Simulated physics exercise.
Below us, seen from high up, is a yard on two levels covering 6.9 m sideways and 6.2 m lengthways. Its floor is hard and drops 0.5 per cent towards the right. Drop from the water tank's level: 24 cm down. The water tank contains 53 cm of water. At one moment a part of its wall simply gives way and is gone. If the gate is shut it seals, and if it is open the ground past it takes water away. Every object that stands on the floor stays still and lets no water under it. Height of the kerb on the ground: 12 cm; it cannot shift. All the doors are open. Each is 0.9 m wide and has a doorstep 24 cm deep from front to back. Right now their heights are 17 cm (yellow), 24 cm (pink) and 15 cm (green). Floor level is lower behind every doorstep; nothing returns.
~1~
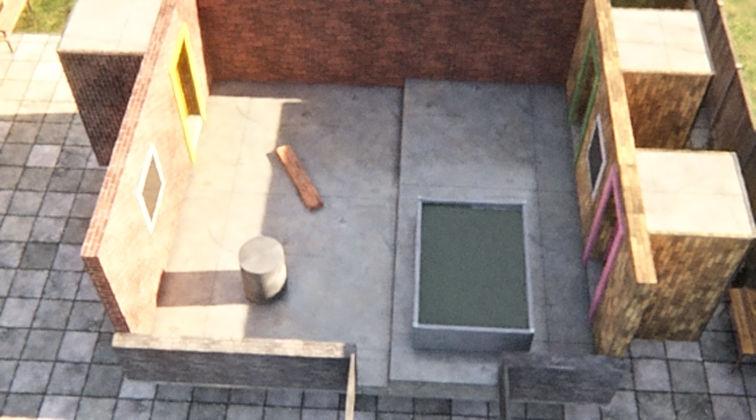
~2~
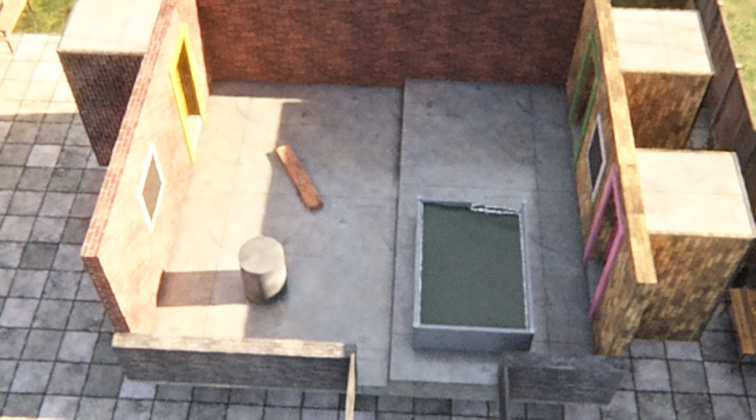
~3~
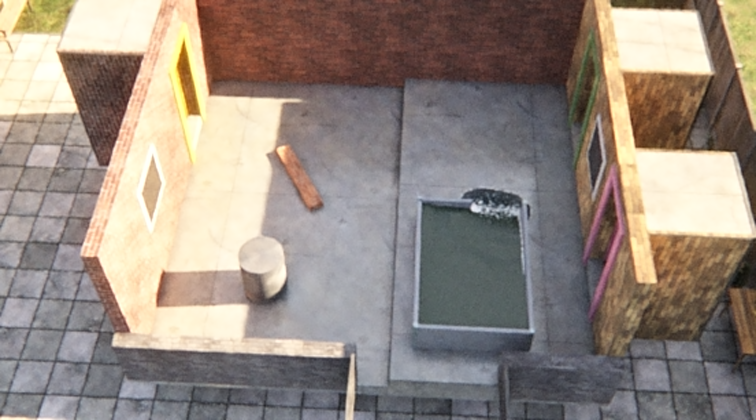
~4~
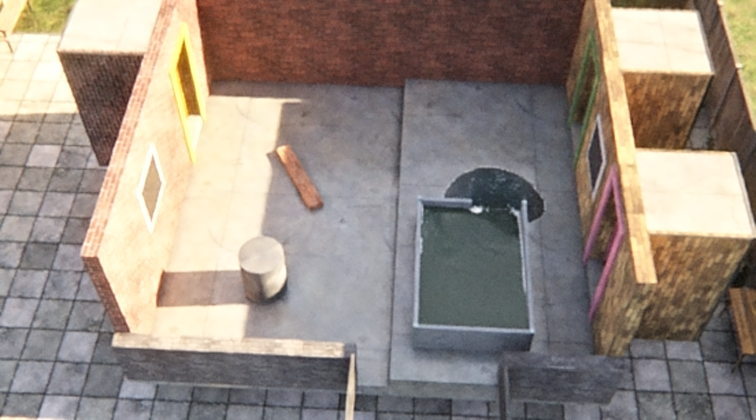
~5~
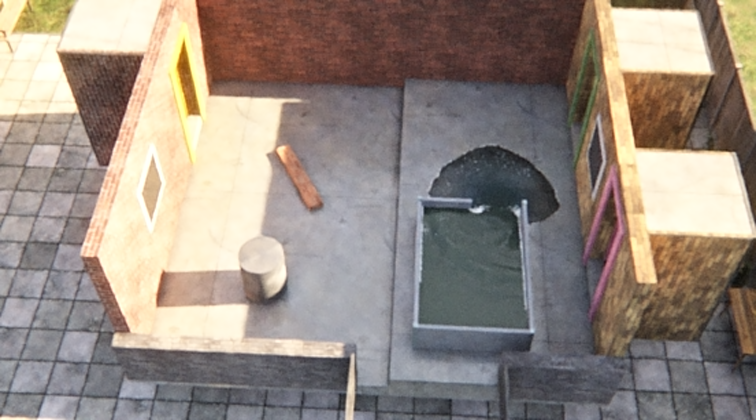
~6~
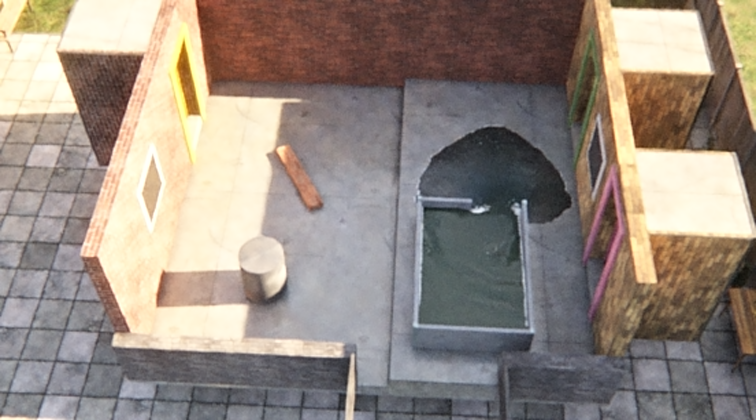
To begin with, a tank of dark green water stands still in a walled yard, with a short cylinder and a reddish block to its left. Water then breaks out through the tank's far side, foaming onto the dry floor. The dark pool fans outward behind the tank, widening toward the right-hand wall while the surface inside ripples.
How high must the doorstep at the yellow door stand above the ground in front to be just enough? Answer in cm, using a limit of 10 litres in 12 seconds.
9 cm.
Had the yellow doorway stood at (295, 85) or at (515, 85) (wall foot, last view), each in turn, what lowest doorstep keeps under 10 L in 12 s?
About 7.0 cm, then about 20 cm.
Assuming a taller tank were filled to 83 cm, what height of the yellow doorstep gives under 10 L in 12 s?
Roughly 18 centimetres.
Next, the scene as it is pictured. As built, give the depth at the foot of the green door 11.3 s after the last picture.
About 8.0 centimetres deep.
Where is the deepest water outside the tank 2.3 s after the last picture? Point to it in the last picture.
About (555, 87).
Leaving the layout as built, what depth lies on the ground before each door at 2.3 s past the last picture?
In cm - yellow: 0, pink: 0, green: 12.
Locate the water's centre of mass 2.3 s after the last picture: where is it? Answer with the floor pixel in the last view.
At about (483, 210).
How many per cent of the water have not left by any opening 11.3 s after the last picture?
Share still there: Approx. 100 percent.
Then, 0.7 s after the last picture water covers 20 % of the floor, deepest (30 cm) near (493, 218); it has not reached the yellow door.
Then, 2.3 s after the last picture water covers 30 % of the floor, deepest (27 cm) near (555, 87); it has not reached the yellow door.
Then, 11.3 s after the last picture water covers 90 % of the floor, deepest (8 cm) near (329, 106); 7 cm at the yellow door, 0 litres in over its 17 cm doorstep.
At the yellow door as built, the water peaked near 13 cm, 5.9 s after the last picture.
With a doorstep of 7.5 cm, 24 litres would have come in within the 12 s; with 10 cm, 5 litres. So under 10 litres takes about 9 cm.
